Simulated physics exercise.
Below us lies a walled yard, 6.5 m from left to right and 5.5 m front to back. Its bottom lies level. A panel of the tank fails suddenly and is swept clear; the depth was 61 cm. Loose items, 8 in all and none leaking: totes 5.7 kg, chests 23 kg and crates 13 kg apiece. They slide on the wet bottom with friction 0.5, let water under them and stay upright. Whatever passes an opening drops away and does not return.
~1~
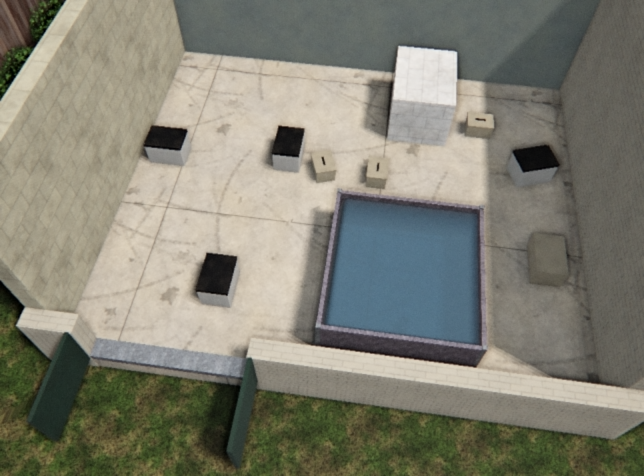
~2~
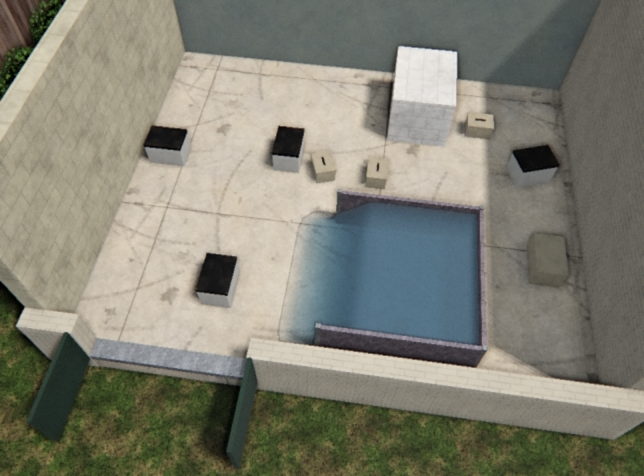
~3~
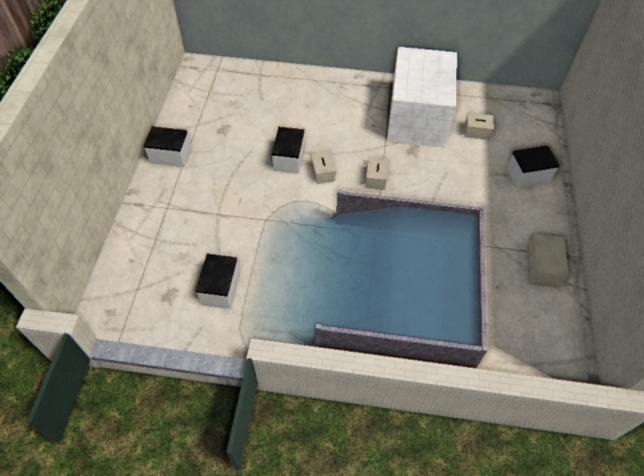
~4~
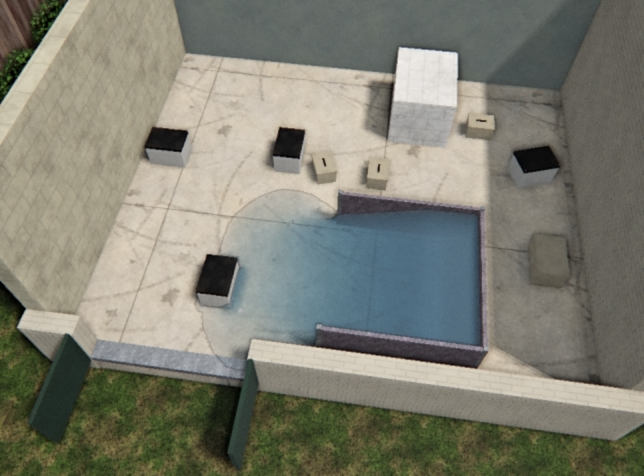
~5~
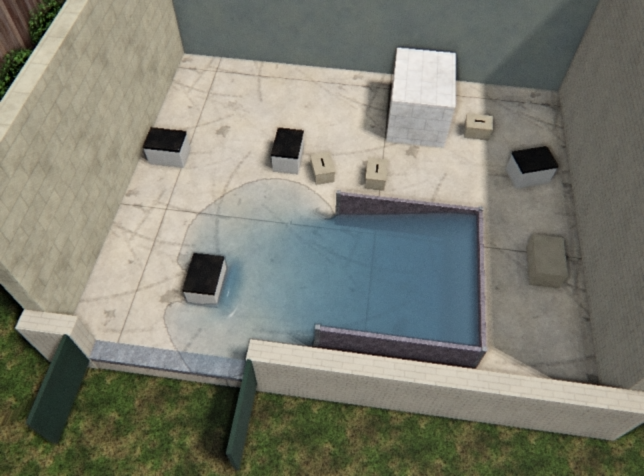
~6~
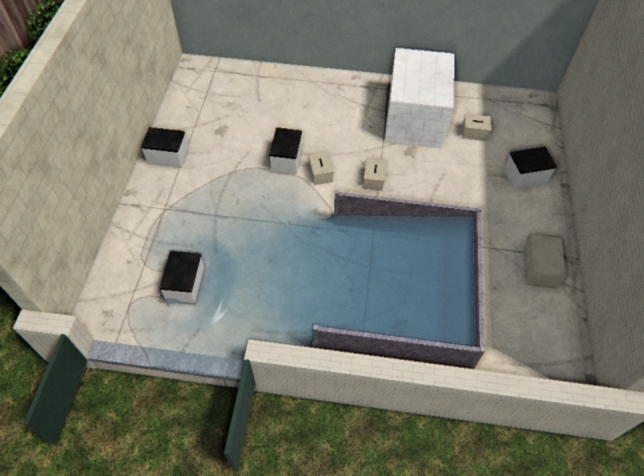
In a walled yard, water spreads left from an open-sided tank and shifts one dark-topped chest left.
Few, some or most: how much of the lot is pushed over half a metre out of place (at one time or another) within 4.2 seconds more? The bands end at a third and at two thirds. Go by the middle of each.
That comes to less than a third.
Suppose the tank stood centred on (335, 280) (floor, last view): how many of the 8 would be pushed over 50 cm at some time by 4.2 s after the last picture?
Then 2.
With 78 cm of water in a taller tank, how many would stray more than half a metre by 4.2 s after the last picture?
In that case 2 of them.
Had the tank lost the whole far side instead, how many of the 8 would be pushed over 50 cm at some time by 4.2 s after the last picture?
In that case 5 of them.
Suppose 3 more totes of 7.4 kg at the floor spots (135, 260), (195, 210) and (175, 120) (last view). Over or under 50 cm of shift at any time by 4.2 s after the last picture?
In turn: Over, more, over.
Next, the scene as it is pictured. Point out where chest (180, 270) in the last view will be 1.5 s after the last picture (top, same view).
Near (91, 265).
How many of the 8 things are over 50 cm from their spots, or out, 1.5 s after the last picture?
I count 2.
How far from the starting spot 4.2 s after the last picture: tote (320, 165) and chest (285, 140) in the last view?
In turn: 0 cm, 0 cm.
Then, 0.4 s after the last picture 1 of 8 are over 50 cm from their spots; 0 afloat.
Then, 1.5 s after the last picture 2 of 8 are over 50 cm from their spots; 1 afloat.
Then, 2.8 s after the last picture 2 of 8 are over 50 cm from their spots; 2 afloat.
Then, 4.2 s after the last picture 2 of 8 are over 50 cm from their spots, and 2 have been at some point; 1 afloat.
